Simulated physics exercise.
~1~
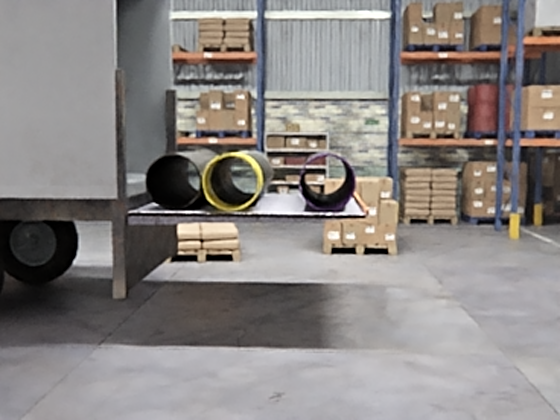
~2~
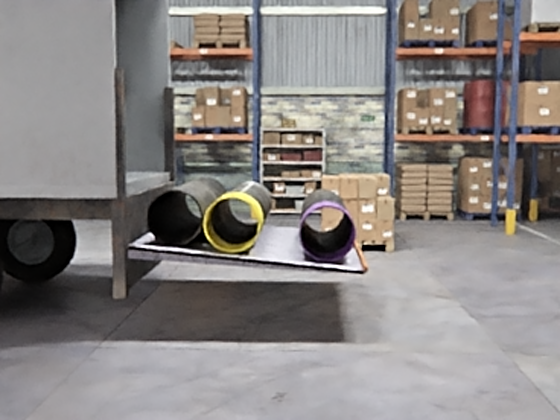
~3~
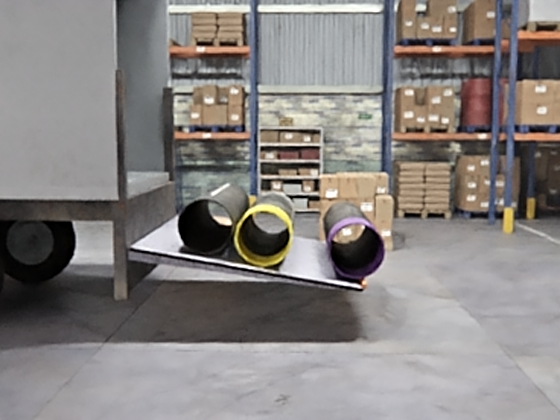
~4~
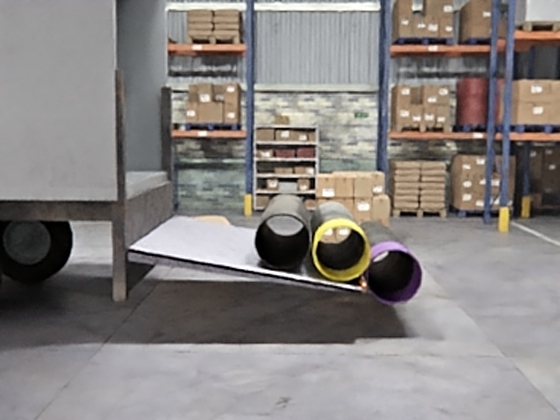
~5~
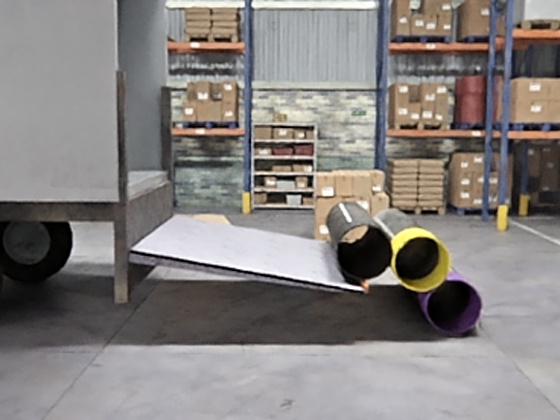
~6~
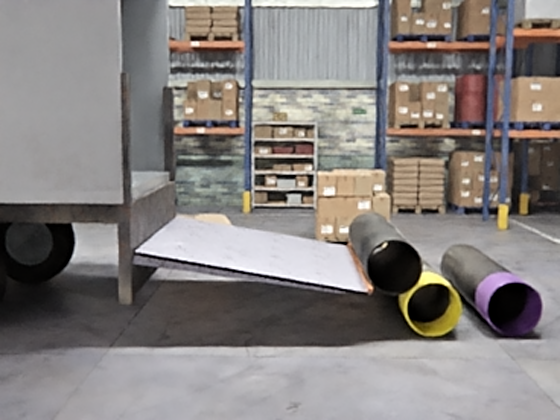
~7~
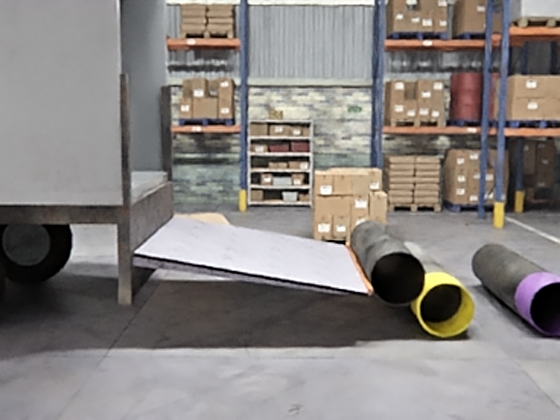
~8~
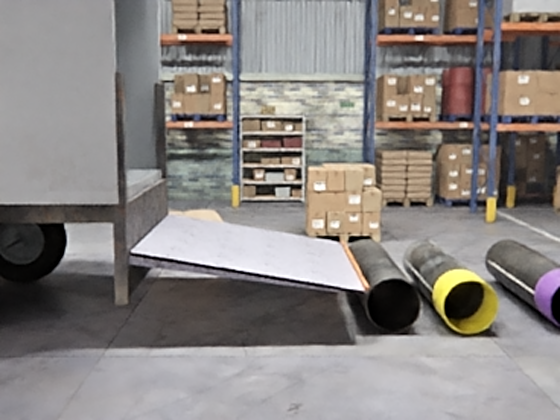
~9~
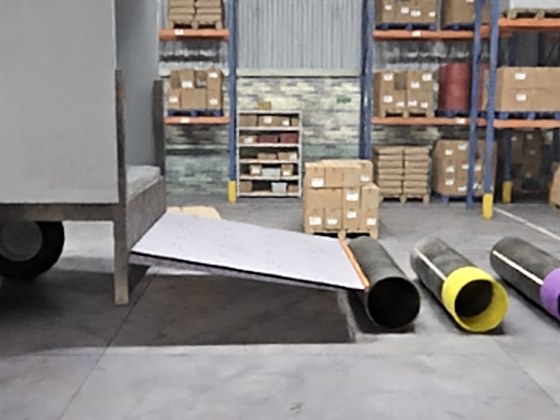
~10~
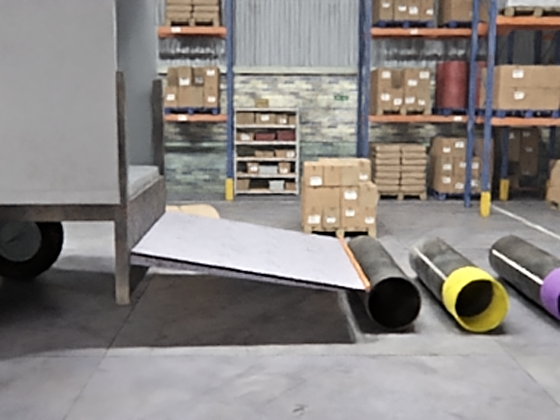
Warehouse, truck lift platform lowering and tilting, three pipes rolling right off its edge and coming to rest on the floor.
